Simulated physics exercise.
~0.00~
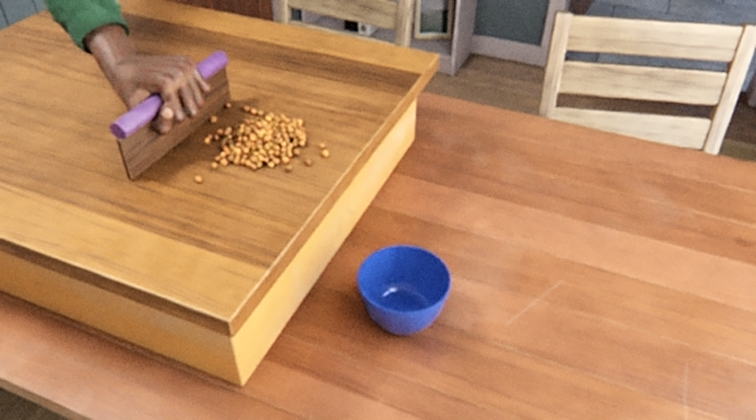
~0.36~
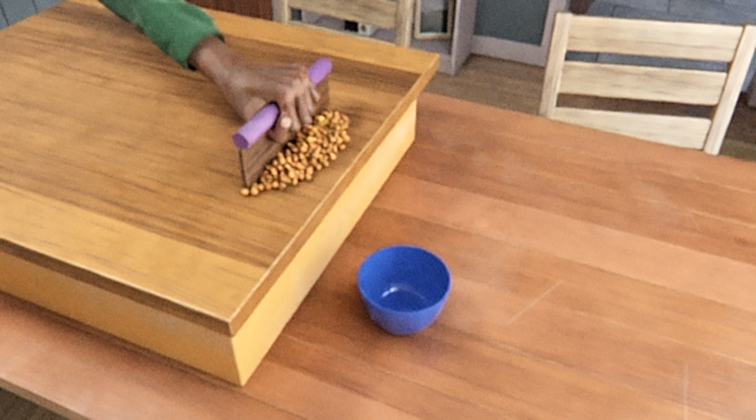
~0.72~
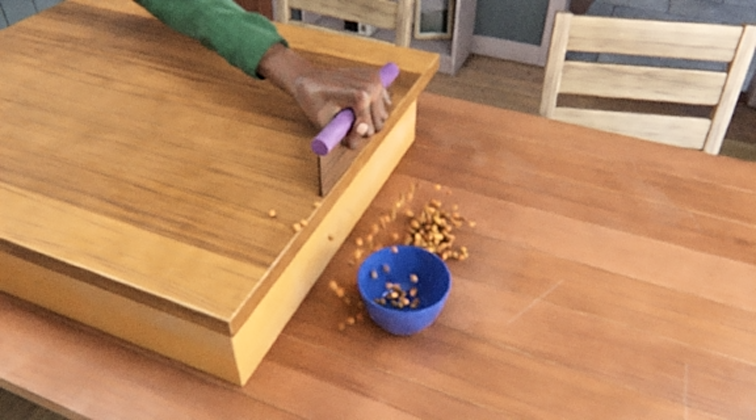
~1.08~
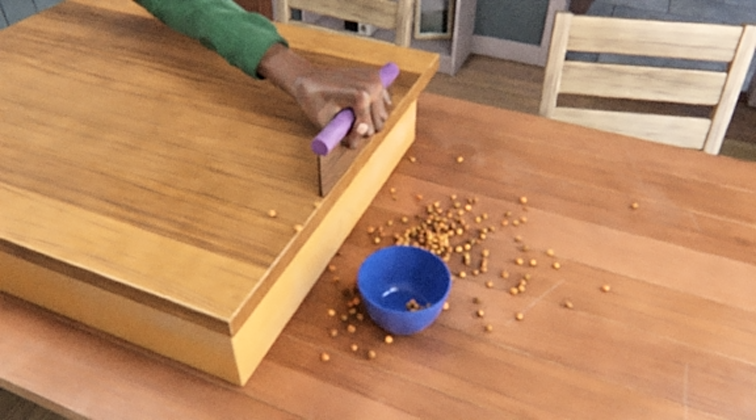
A hand gripping a purple-handled scraper pushed a pile of roasted chickpeas rightward across a raised wooden board and over its edge. A few landed in the blue bowl below, but most missed and scattered across the table around it.
